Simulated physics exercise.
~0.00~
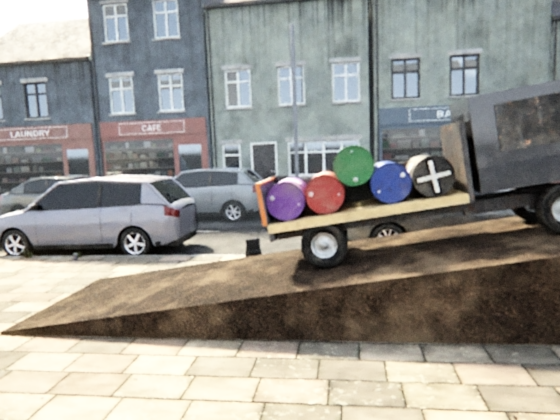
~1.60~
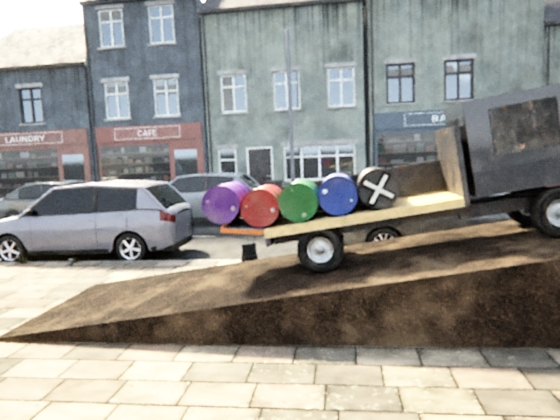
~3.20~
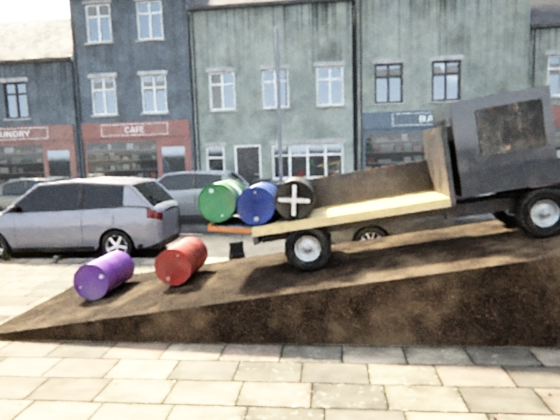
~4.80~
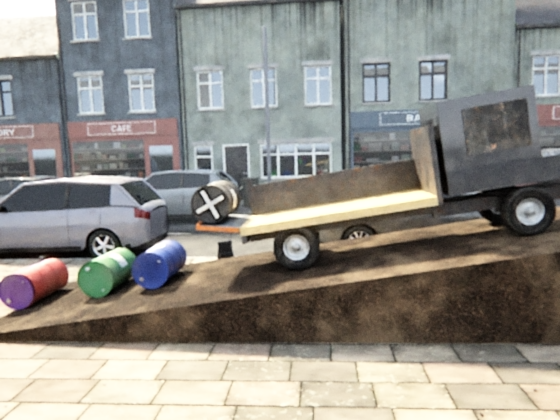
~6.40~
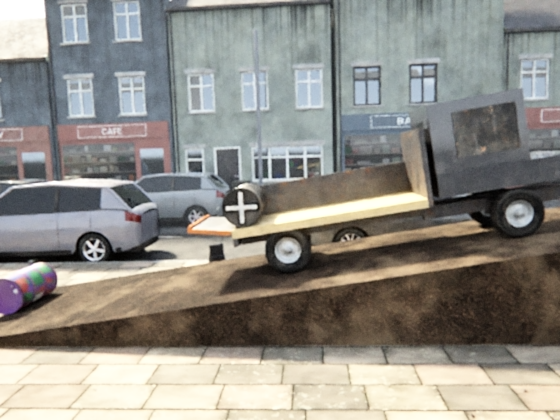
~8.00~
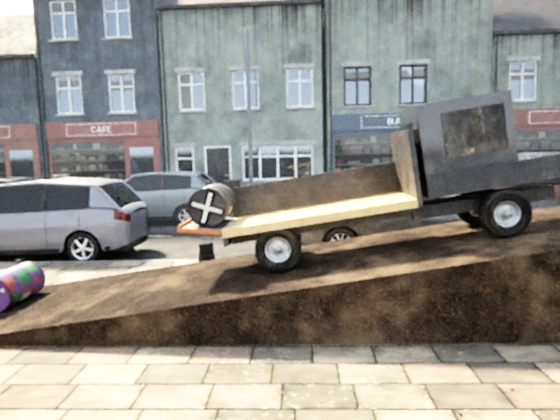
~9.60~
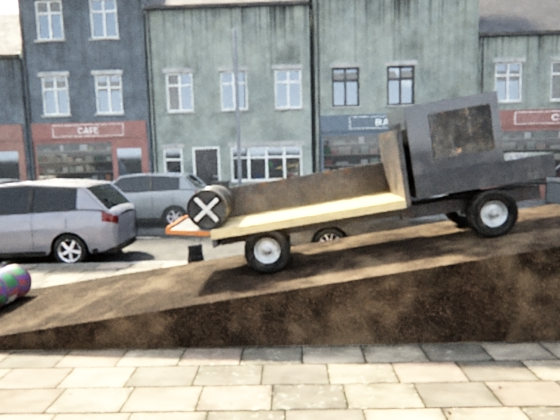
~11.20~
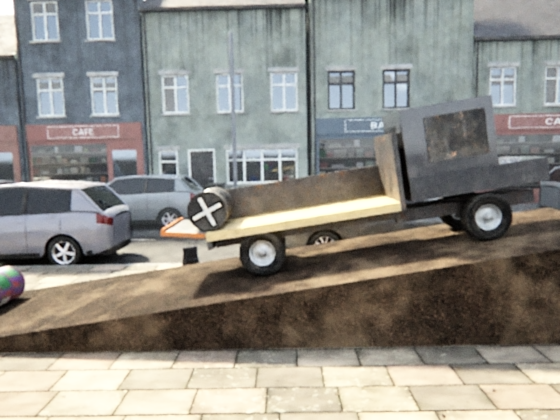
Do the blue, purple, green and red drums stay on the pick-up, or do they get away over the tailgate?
All four get away over the tailgate. The purple, red, green and blue drums all roll off onto the slope.
